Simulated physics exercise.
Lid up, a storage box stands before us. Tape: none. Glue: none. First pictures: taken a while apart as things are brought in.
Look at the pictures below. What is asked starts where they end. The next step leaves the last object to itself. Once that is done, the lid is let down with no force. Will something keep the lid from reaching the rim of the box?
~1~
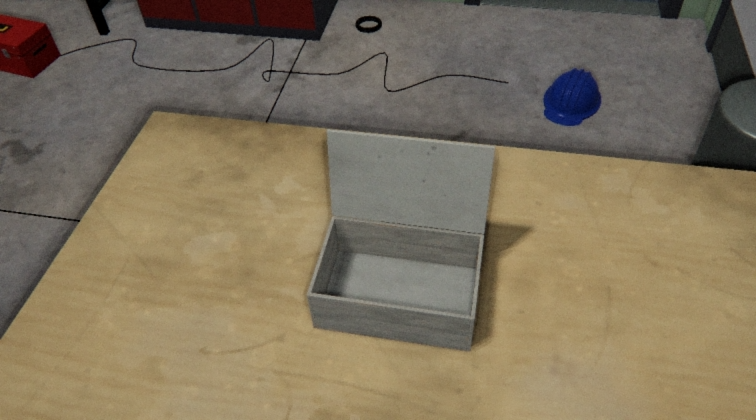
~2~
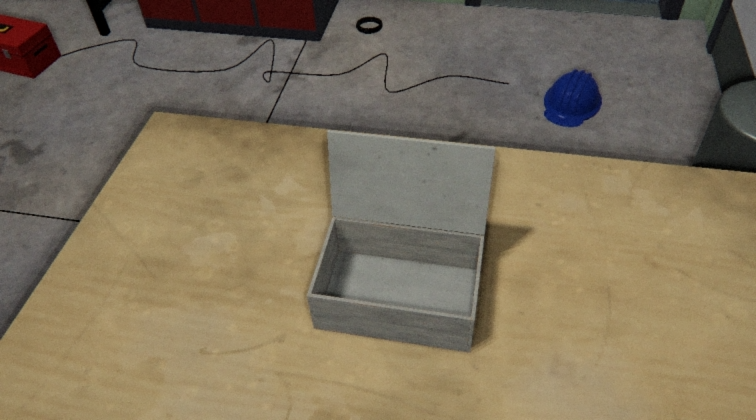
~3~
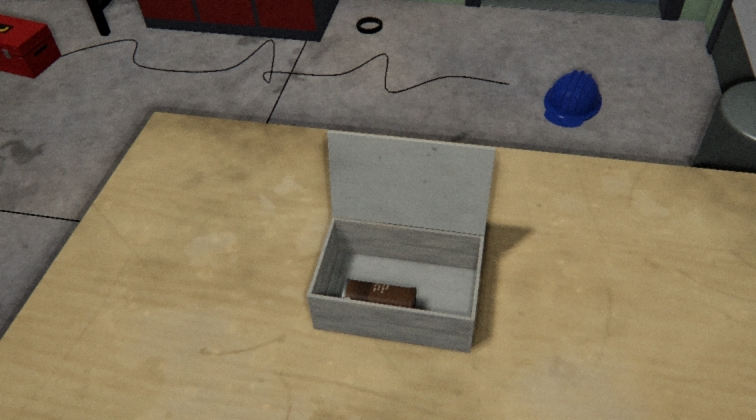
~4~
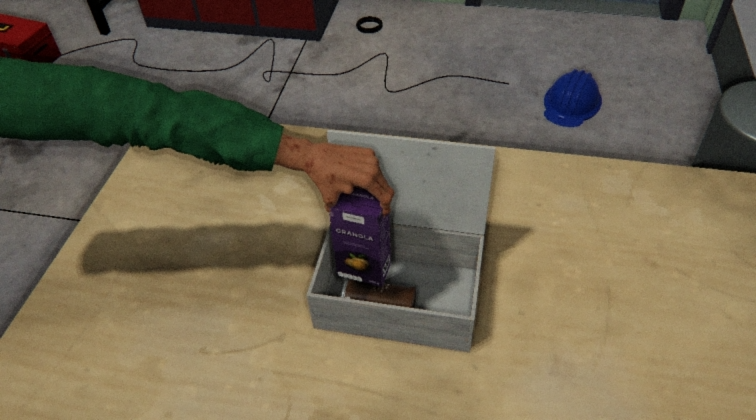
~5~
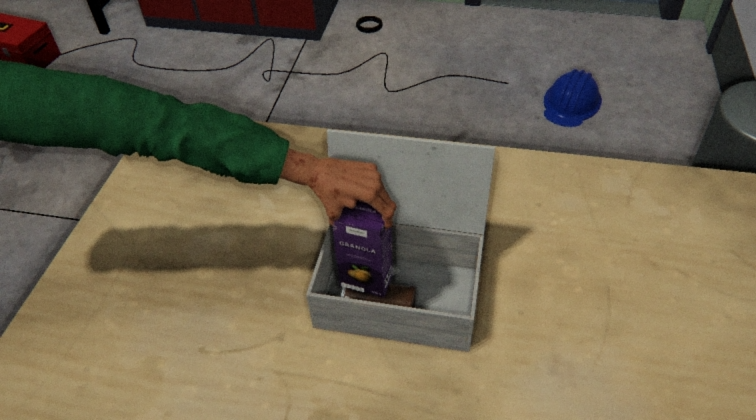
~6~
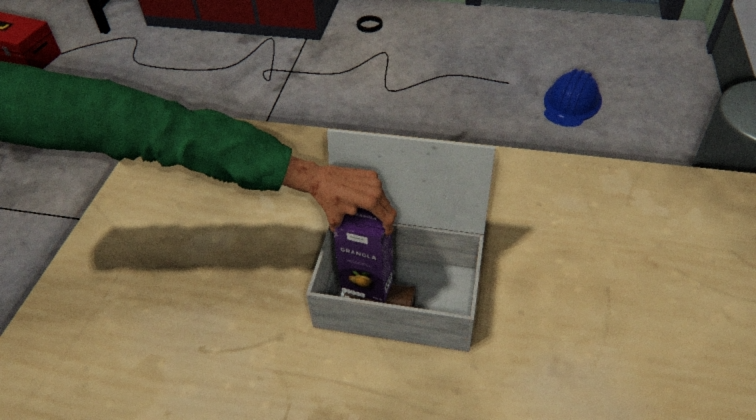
Yes, it stays propped open.
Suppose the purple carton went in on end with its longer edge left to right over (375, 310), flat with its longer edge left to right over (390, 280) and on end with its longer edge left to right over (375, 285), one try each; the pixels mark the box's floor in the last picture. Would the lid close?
Try one: The lid remains open; try two: It comes all the way down; try three: It remains open.
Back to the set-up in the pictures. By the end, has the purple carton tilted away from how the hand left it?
Observation: The purple carton tilts over.
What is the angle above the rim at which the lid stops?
I'd put it at roughly 80°.
Then, 0.50 s later than the last frame, purple carton tilted by 34° near (371, 239).
Then, 0.60 s later than the last frame, purple carton tilted by 38° near (377, 235).
When it is over, lid 80° above the rim; lying over in the box, purple carton; brown tin as before. End places, in pixels of the last picture, purple carton near (376, 236).
